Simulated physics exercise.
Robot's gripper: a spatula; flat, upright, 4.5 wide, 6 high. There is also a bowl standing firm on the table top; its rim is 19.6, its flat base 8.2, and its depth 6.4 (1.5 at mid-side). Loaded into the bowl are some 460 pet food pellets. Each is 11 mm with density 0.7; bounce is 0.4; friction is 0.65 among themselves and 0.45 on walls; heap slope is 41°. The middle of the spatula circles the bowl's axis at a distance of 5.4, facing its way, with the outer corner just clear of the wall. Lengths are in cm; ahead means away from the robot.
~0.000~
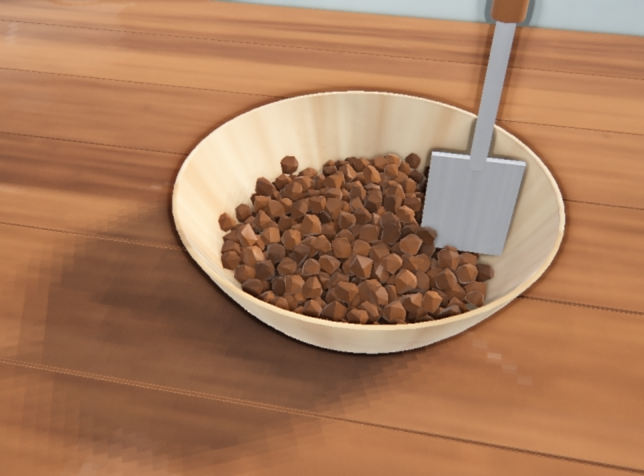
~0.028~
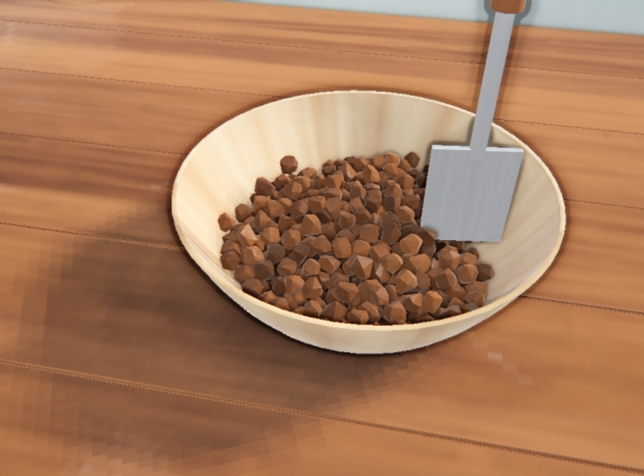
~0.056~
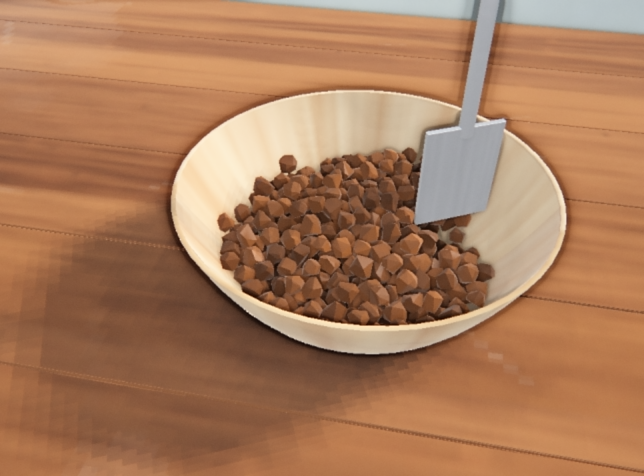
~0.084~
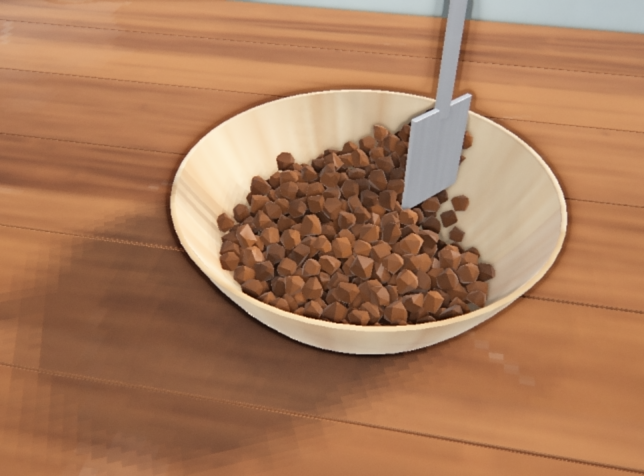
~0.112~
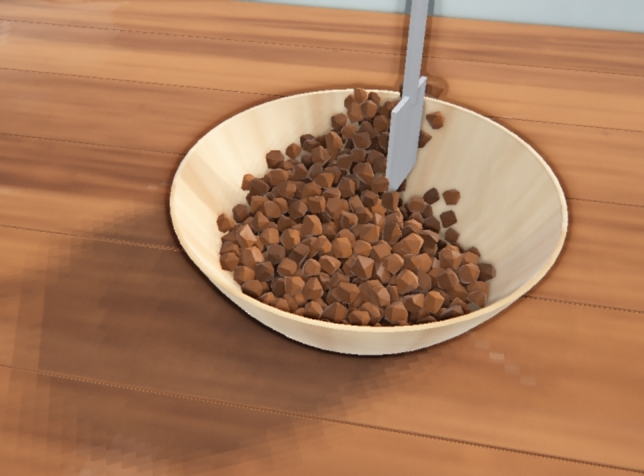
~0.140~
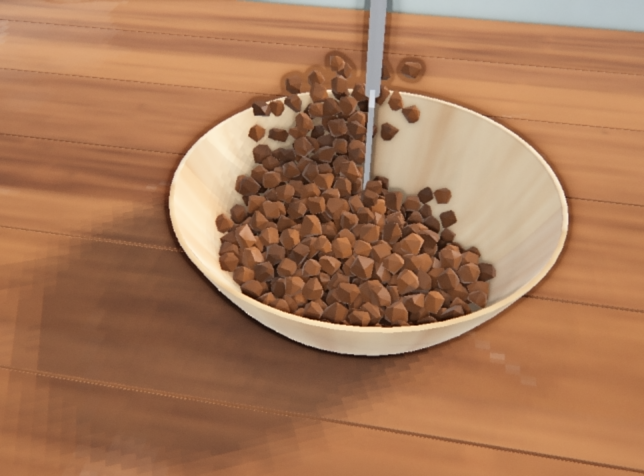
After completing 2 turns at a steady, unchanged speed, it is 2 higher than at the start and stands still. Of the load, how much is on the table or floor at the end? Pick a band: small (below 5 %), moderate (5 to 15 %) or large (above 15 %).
Large, above 15 %.
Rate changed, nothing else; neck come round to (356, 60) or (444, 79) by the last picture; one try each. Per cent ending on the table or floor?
Well, about 25 percent the first time and about 10 percent the second.
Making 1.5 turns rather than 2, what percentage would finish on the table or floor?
I'd reckon near 20 per cent.
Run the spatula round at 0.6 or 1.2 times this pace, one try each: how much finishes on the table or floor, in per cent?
It would be about 10 and 30 percent respectively.
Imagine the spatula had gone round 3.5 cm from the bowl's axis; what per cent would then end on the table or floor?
In that case some 10 %.
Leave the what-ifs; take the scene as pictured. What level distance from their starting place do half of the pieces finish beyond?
Some 3 centimetres or so.
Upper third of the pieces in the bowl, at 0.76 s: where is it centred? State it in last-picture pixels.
Estimated centre: (347, 218).
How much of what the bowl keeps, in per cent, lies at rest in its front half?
Roughly 45 percent of it.
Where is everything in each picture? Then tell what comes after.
In the first frame, spatula neck at (484, 132), 0° round; upper third of the load around (362, 224), from x 225 to 480, top at y 160; 465 in the bowl.
In the second frame, spatula neck at (483, 122), 8° round; upper third of the load around (369, 221), from x 225 to 480, top at y 160.
In the third frame, spatula neck at (472, 100), 28° round; upper third of the load around (369, 212), from x 225 to 485, top at y 155.
In the fourth frame, spatula neck at (447, 81), 51° round; upper third of the load around (361, 204), from x 225 to 485, top at y 115.
In the fifth frame, spatula neck at (413, 68), 73° round; upper third of the load around (354, 189), from x 225 to 485, top at y 90.
In the sixth frame, spatula neck at (375, 61), 95° round; upper third of the load around (336, 181), from x 225 to 485, top at y 65; 464 in the bowl, 1 in flight or on the tool.
After 0.45 s, 339° round, highest piece 9 above the table; 375 in the bowl, 64 on the table or floor, 26 in flight or on the tool.
After 0.76 s, 222° round, highest piece 7 above the table; 352 in the bowl, 108 on the table or floor, 5 in flight or on the tool.
After 1.11 s, 0° round, highest piece 5 above the table; 352 in the bowl, 113 on the table or floor.
After 1.81 s, 0° round, highest piece 5 above the table; 352 in the bowl, 113 on the table or floor.
At rest, 352 in the bowl, 113 on the table or floor. That is 24 % on the table or floor.
